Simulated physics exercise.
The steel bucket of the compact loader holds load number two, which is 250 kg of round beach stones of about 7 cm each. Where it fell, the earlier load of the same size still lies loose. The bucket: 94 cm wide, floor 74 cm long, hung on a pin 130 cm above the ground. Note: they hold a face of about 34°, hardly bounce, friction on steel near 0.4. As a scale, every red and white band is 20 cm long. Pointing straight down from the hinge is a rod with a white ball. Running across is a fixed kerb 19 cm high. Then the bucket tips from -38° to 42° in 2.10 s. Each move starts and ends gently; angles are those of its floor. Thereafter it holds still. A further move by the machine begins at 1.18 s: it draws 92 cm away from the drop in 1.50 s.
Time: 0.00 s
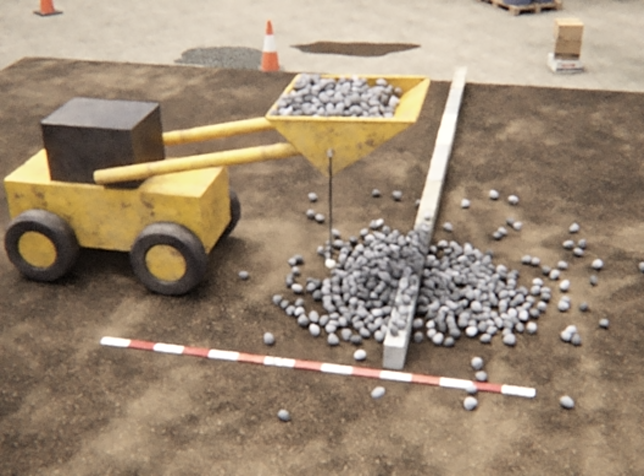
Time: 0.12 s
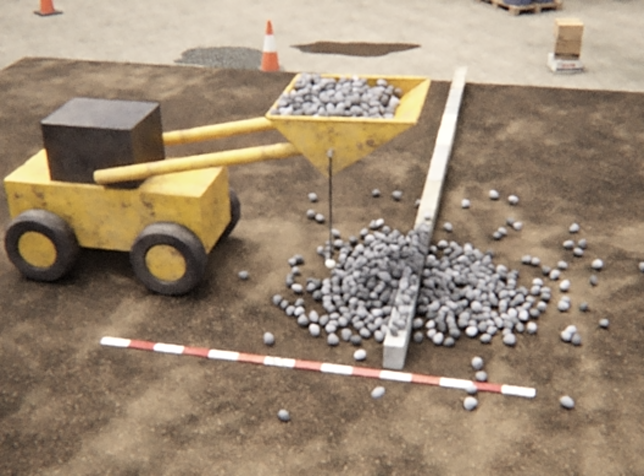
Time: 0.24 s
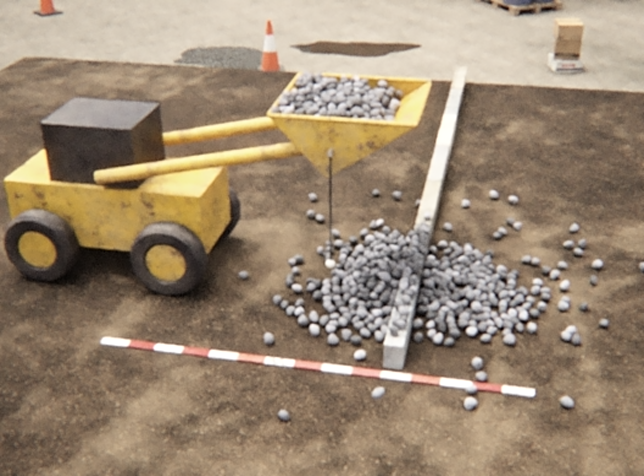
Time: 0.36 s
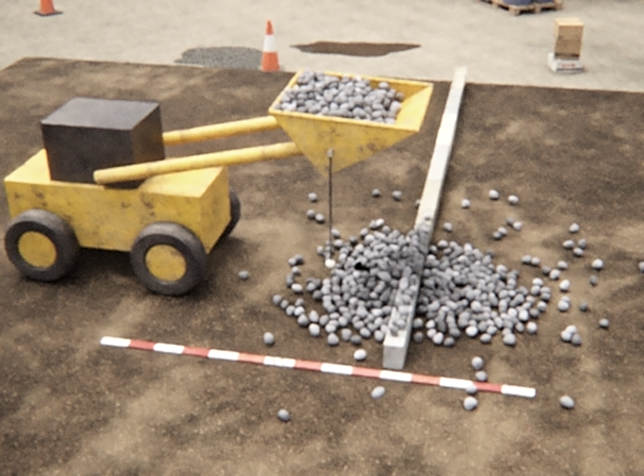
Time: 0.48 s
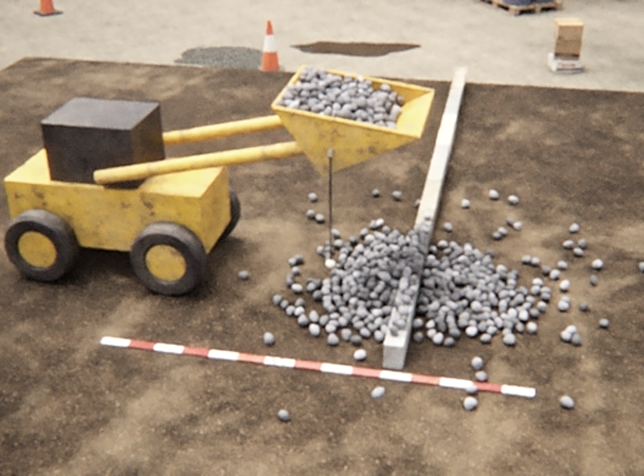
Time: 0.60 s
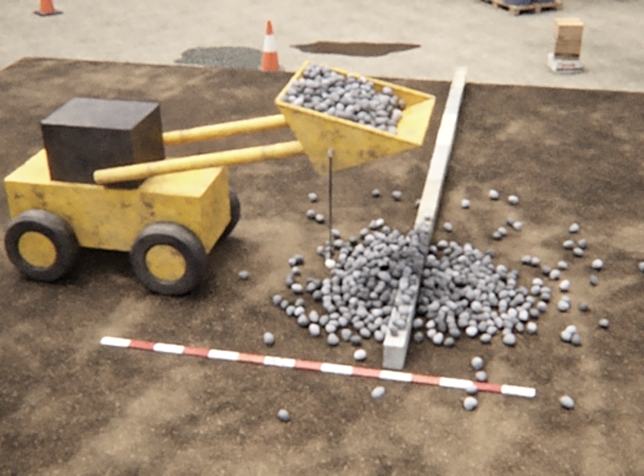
Dirt-covered patch in a yard, a yellow loader's raised, stone-filled bucket slowly tilting down to the right above a loose grey heap.
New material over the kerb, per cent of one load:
36 per cent.
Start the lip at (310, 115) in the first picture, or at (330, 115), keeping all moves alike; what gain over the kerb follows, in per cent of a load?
0 %, then 0 %.
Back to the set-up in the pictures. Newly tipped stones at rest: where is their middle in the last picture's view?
Middle: Approx. (388, 275) px.
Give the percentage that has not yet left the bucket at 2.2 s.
Near 0 per cent of the load is held.
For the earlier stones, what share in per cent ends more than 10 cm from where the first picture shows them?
Roughly 10 % of them.
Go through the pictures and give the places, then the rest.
Lip at (415, 121), floor tilted -38°, highest stones at (331, 87). The earlier load is highest near (414, 259), 23 cm above ground level, 59 % on this side of the kerb, 41 % over the kerb, in the first picture.
The bucket is at -37°, its lip at (415, 122); the top of the load is at (330, 87); the stones move at 0.0 m/s on average, in the second picture.
Lip at (416, 126), floor tilted -35°, highest stones at (326, 85); the stones move at 0.1 m/s on average, in the third picture.
Lip at (418, 130), floor tilted -32°, highest stones at (316, 80); the stones move at 0.1 m/s on average, in the fourth picture.
The bucket is at -27°, its lip at (420, 137); the top of the load is at (319, 77); the stones move at 0.1 m/s on average, in the fifth picture.
Lip at (421, 145), floor tilted -22°, highest stones at (315, 72); the stones move at 0.2 m/s on average, in the sixth picture.
After 1.6 s the floor is at 30°; in per cent of one load, 68 in the bucket, 85 on this side of the kerb, 48 over the kerb; the foremost stones are at (626, 298).
After 2.2 s the floor is at 42°; in per cent of one load, 0 in the bucket, 123 on this side of the kerb, 77 over the kerb; the foremost stones are at (626, 298).
After 3.1 s the floor is at 42°; in per cent of one load, 0 in the bucket, 123 on this side of the kerb, 78 over the kerb; the foremost stones are at (626, 298).
After 5.6 s the floor is at 42°; in per cent of one load, 0 in the bucket, 123 on this side of the kerb, 78 over the kerb; the foremost stones are at (626, 298). Net gain over the kerb, 36.
